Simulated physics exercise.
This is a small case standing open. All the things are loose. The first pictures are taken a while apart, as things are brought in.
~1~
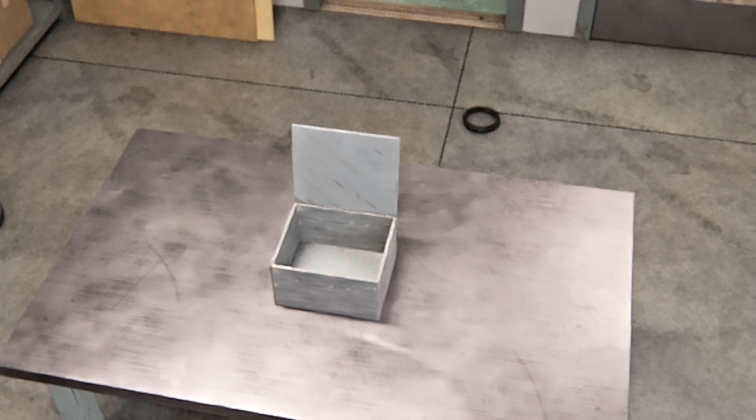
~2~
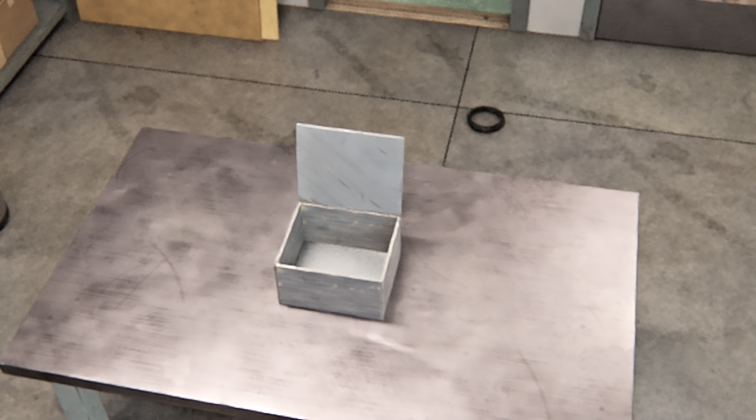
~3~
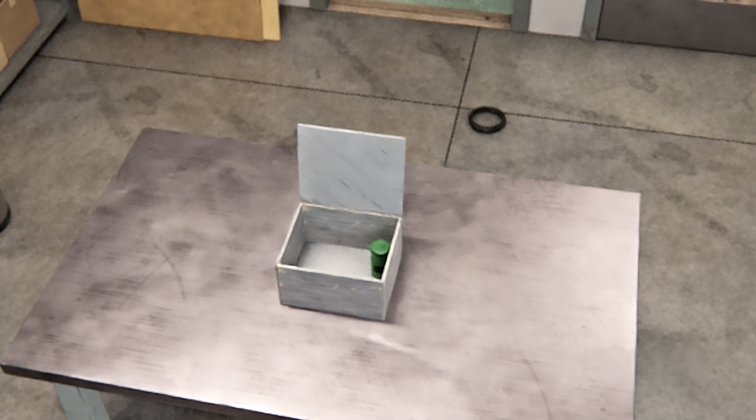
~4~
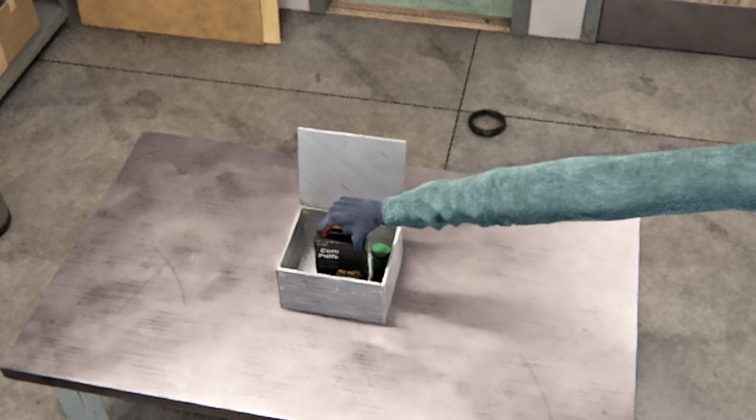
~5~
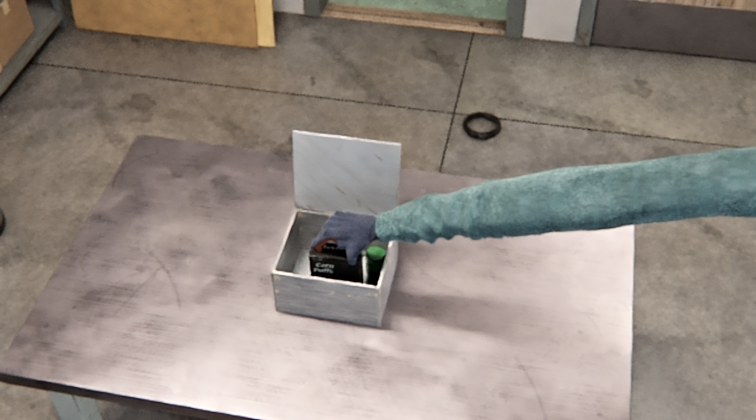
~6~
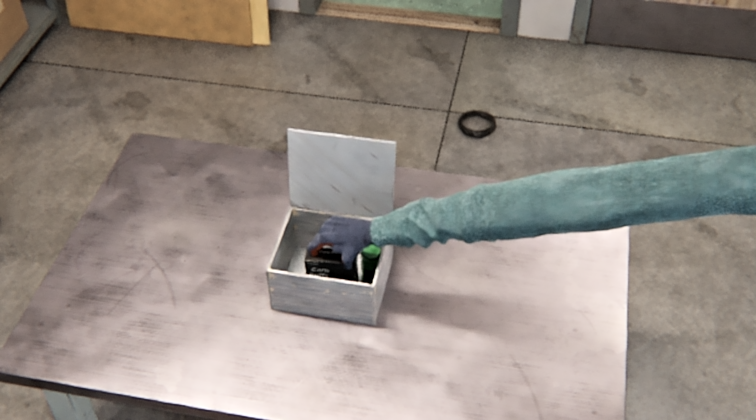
On a workshop table, an open grey box first empty, then holding a green shaker, as a gloved hand lowers in a black packet.
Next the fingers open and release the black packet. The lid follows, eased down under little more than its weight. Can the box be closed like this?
As it turns out, it is held up.
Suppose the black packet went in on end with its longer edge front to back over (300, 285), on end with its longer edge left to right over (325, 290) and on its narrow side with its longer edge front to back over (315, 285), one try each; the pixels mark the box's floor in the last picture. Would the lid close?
First, it is held up; second, it will not close; third, it closes.
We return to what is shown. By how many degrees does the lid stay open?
Some 8° above the rim.
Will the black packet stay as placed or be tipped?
It keeps its pose.
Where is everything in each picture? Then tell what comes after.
In the first picture, the last thing is not in view yet.
In the second picture, the last thing is not in view yet.
In the third picture, the last thing is not in view yet; green shaker (380, 260).
The fourth picture shows on its way; black packet (342, 258); green shaker (381, 263).
The fifth picture shows on its way; black packet (337, 272); green shaker (376, 266).
The sixth picture shows put in, still held; green shaker (371, 264).
Then, 1.40 s past the last view, lid 72° above the rim.
Then, 1.90 s past the last view, lid 36° above the rim.
Finally, lid 8° above the rim; both still in place. Final places as the last picture's camera would see them, black packet near (332, 276).
